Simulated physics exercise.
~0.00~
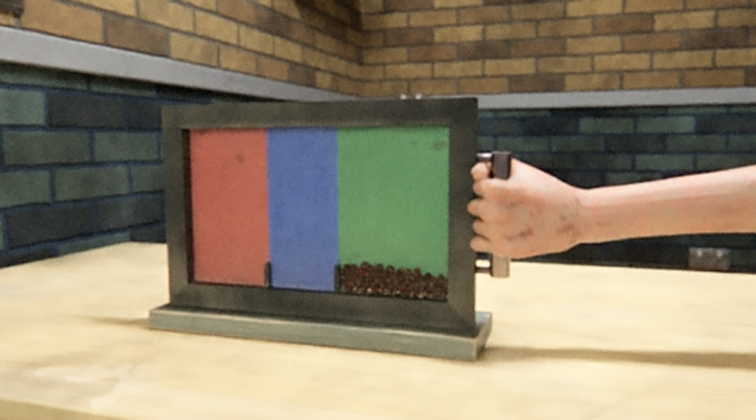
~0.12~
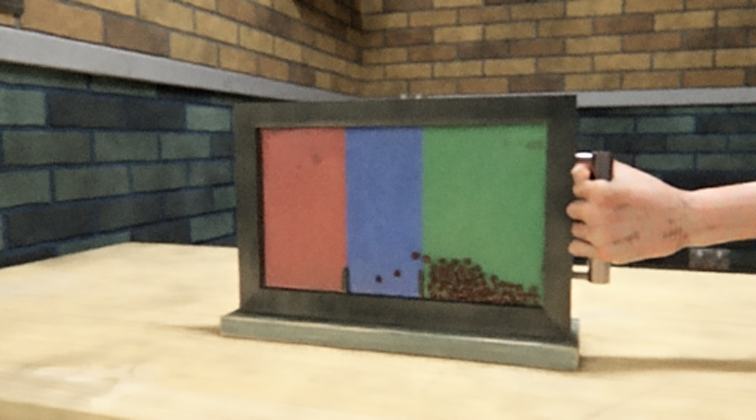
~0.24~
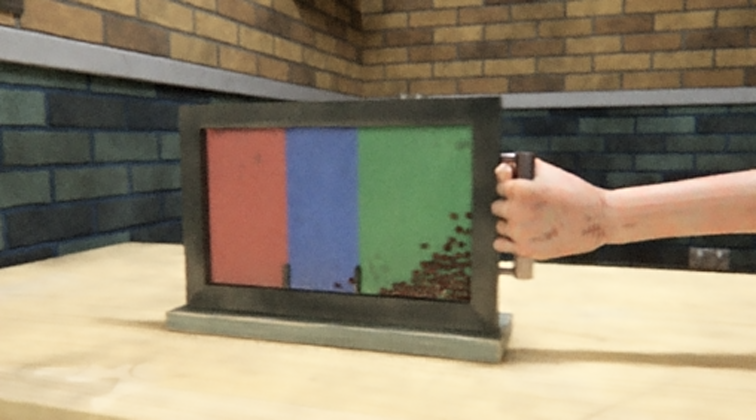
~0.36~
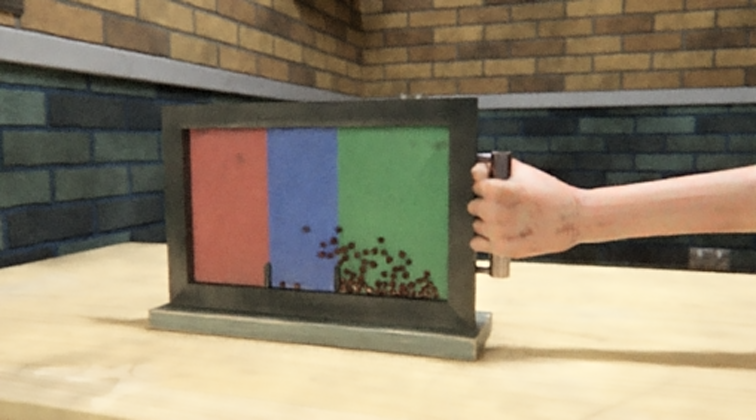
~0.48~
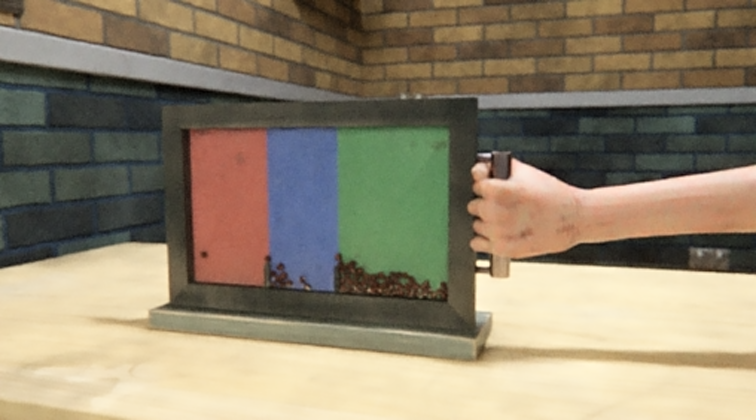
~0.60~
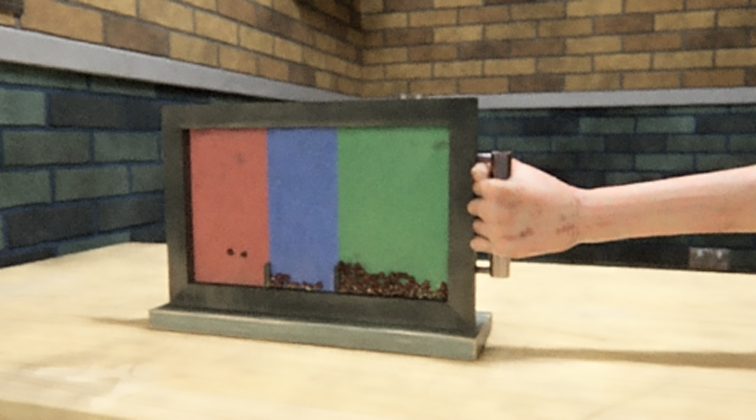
A hand slides a case right and back left, scattering dark beads from green into blue and red.
